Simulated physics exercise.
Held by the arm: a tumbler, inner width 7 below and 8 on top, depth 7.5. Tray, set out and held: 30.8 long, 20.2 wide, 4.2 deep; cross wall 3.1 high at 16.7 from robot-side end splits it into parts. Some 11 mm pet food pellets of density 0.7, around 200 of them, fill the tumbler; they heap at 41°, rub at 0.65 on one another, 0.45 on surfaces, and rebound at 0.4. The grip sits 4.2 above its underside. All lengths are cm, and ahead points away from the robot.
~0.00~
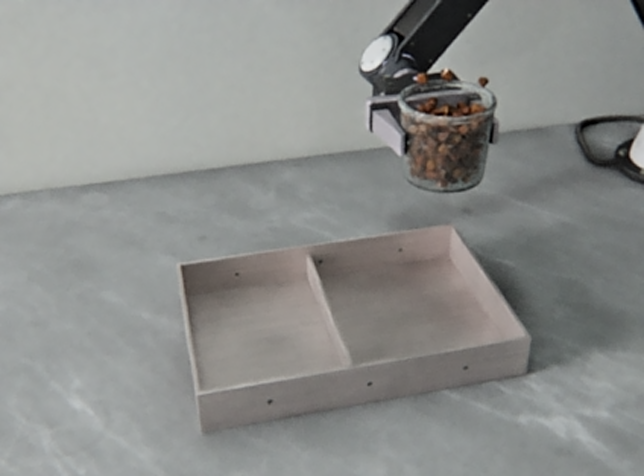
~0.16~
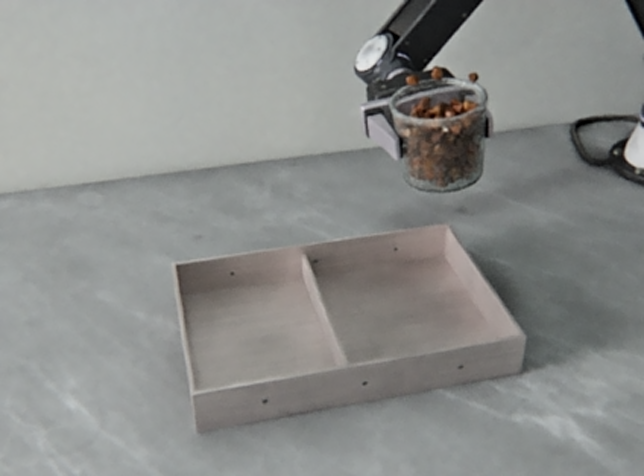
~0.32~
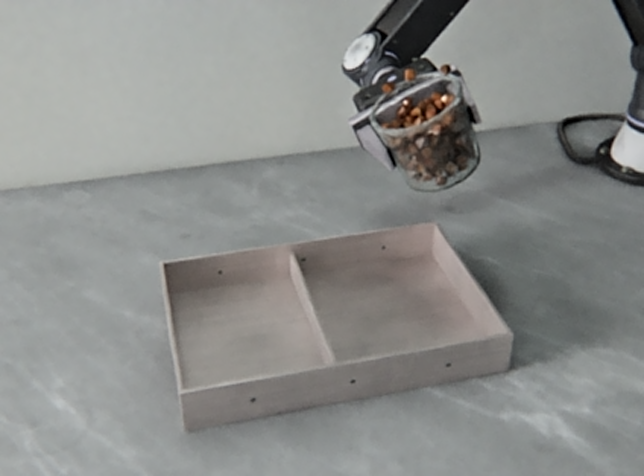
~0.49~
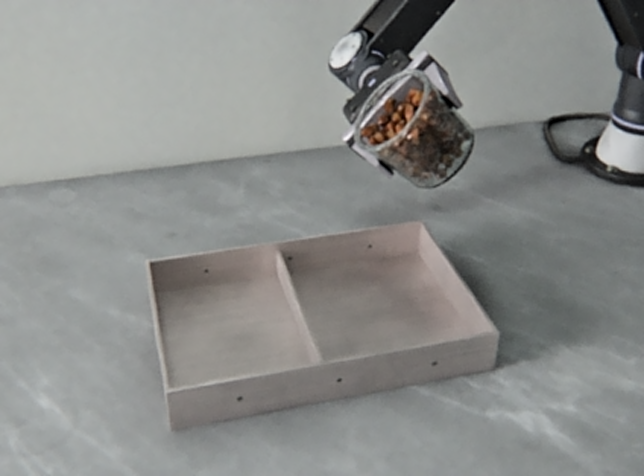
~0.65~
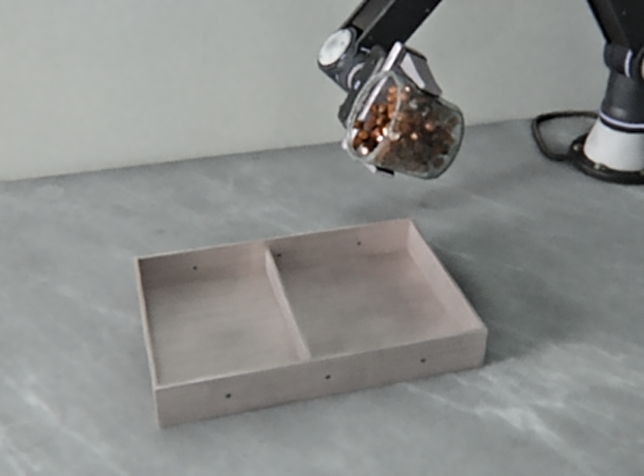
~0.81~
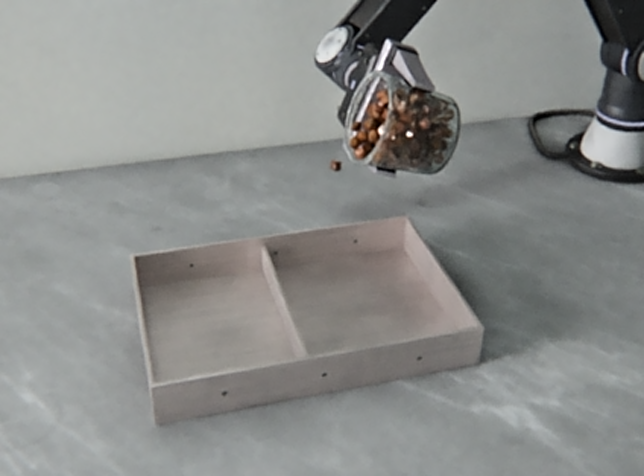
A grey, faintly marbled worktop against a pale wall is seen from slightly above, the view drifting gently so that the things on it shift left. A shallow pinkish-grey tray with one divider sits in the middle, and a black robot arm at upper right grips a clear tumbler heaped with brown pieces. The arm tilts the tumbler steadily leftward onto its side, and one piece drops from its mouth.
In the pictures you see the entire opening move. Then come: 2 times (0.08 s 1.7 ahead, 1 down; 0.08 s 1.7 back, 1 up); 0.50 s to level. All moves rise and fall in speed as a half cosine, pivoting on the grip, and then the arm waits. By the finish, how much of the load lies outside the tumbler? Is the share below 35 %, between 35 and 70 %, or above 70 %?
It is below 35 %.
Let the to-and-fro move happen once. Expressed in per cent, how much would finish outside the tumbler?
In that case it would be near 10 percent.
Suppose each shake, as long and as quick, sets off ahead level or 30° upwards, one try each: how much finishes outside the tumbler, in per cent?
Near 30 and 40 percent respectively.
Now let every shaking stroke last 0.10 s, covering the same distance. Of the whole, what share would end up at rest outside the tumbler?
In that case it would be near 10 percent.
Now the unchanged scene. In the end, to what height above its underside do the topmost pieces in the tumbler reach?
Height at rest: About 8.0 centimetres.
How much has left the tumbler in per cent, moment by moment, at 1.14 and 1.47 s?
The share out is 15 per cent at the earlier time and 15 per cent at the later one.
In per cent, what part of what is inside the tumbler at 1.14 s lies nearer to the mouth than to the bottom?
50 per cent.
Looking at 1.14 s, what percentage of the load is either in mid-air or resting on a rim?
I'd reckon close to 6 per cent.
By 1.14 s, tilted 69° forward, highest piece 23 above the table; 168 in the tumbler, 9 in the robot-side part, 6 in the far-side part, 12 in flight or on a rim.
By 1.47 s, tilted 17° forward, highest piece 25 above the table; 162 in the tumbler, 22 in the robot-side part, 11 in the far-side part.
By 1.83 s, level, highest piece 25 above the table; 162 in the tumbler, 22 in the robot-side part, 11 in the far-side part.
By 2.88 s, level, highest piece 25 above the table; 162 in the tumbler, 22 in the robot-side part, 11 in the far-side part.
Final count, 162 in the tumbler, 22 in the robot-side part, 11 in the far-side part. That is 17 % outside the tumbler.
